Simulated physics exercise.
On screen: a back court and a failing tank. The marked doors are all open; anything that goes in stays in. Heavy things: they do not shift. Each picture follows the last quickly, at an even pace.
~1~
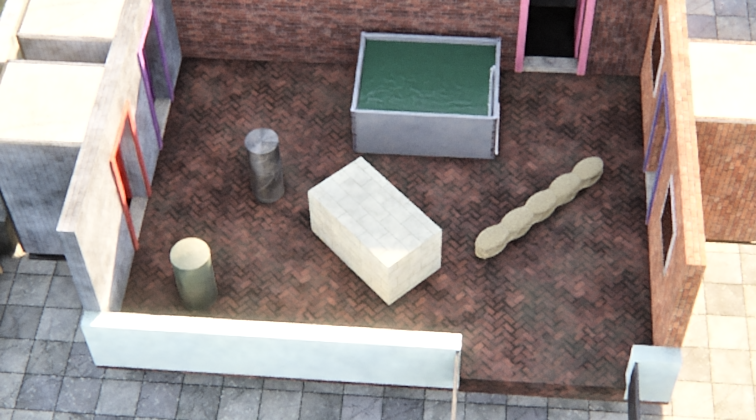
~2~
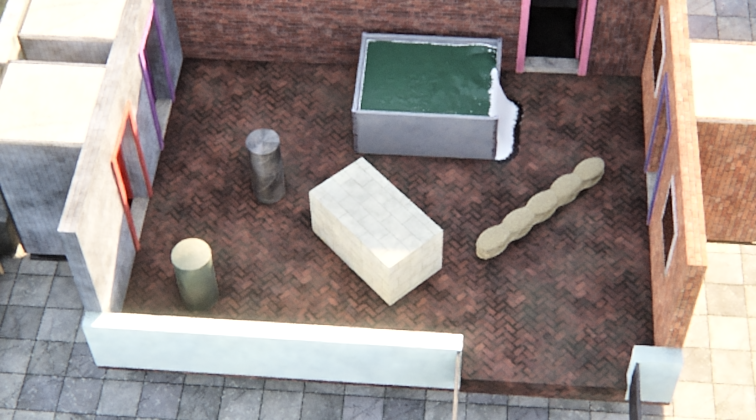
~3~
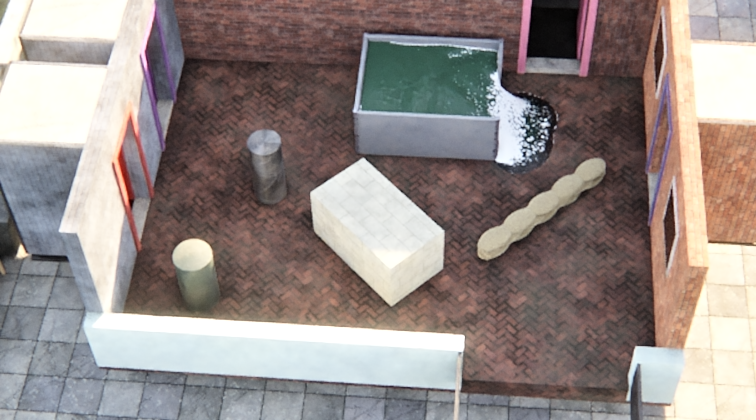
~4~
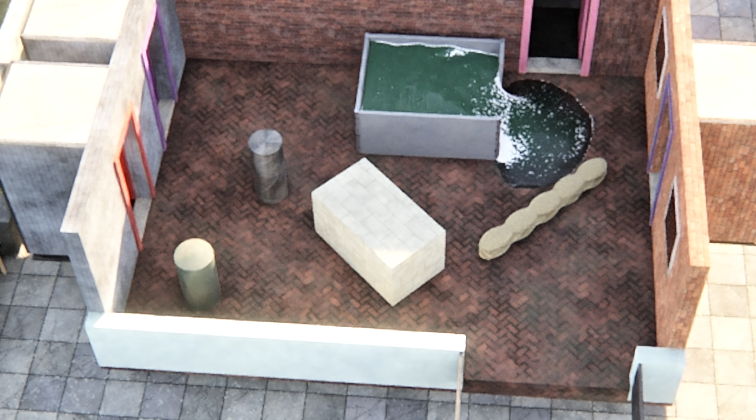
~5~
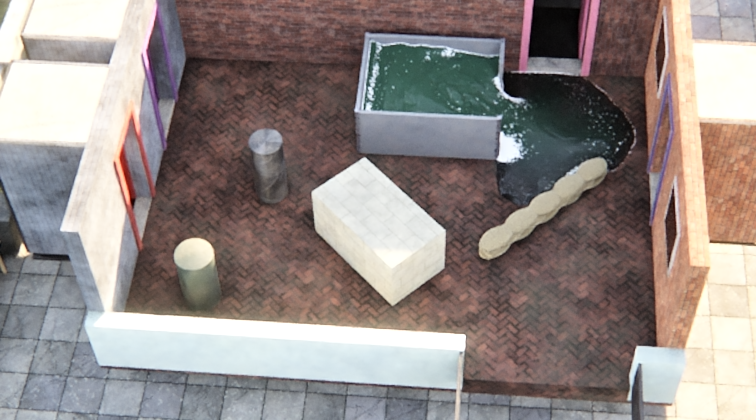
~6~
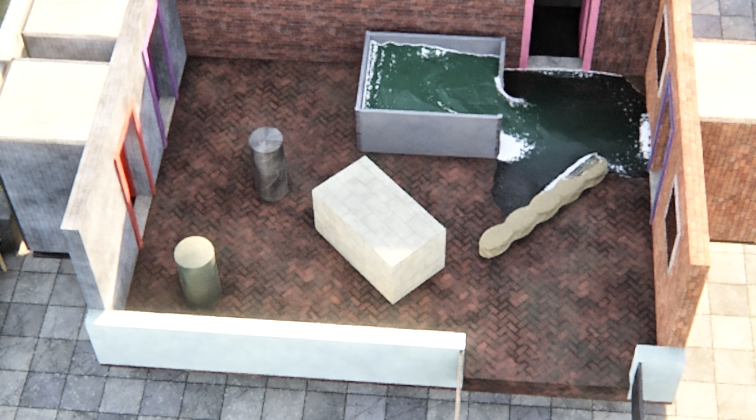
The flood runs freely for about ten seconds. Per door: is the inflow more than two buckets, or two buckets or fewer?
Blue door - more than two; red door - two or fewer; pink door - more than two; purple door - two or fewer.
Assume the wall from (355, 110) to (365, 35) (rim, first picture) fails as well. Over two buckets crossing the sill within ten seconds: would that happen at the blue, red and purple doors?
The blue door falls short; the red door tops the limit; the purple door tops the limit.
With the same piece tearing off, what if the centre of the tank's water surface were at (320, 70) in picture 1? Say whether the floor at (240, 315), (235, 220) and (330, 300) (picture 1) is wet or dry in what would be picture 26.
In order: Untouched, untouched, untouched.
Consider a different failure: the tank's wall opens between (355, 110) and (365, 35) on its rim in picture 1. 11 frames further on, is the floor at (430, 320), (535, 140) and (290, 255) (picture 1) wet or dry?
Taken in turn they're unwetted, unwetted and swamped.
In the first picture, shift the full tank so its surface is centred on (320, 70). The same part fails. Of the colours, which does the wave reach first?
That would be the door marked pink.
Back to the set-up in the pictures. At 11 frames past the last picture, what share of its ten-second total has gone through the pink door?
It works out at roughly 5 percent of the ten-second total.
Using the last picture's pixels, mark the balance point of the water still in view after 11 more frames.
The water's centre sits above (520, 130).
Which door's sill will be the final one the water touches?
I say the door marked red.
A moment on, water covers 20 % of the floor; the blue door under two buckets in, the red door not reached, the pink door under two buckets in, the purple door not reached.
Next, water covers 30 % of the floor; the blue door over two buckets in, the red door not reached, the pink door under two buckets in, the purple door not reached.
Then, water covers 45 % of the floor; the blue door far over two buckets in, the red door not reached, the pink door over two buckets in, the purple door not reached.
Later, water covers 70 % of the floor; the blue door far over two buckets in, the red door not reached, the pink door over two buckets in, the purple door wet at the sill, nothing in.
In the end, water covers 85 % of the floor; the blue door far over two buckets in, the red door wet at the sill, nothing in, the pink door over two buckets in, the purple door wet at the sill, nothing in.
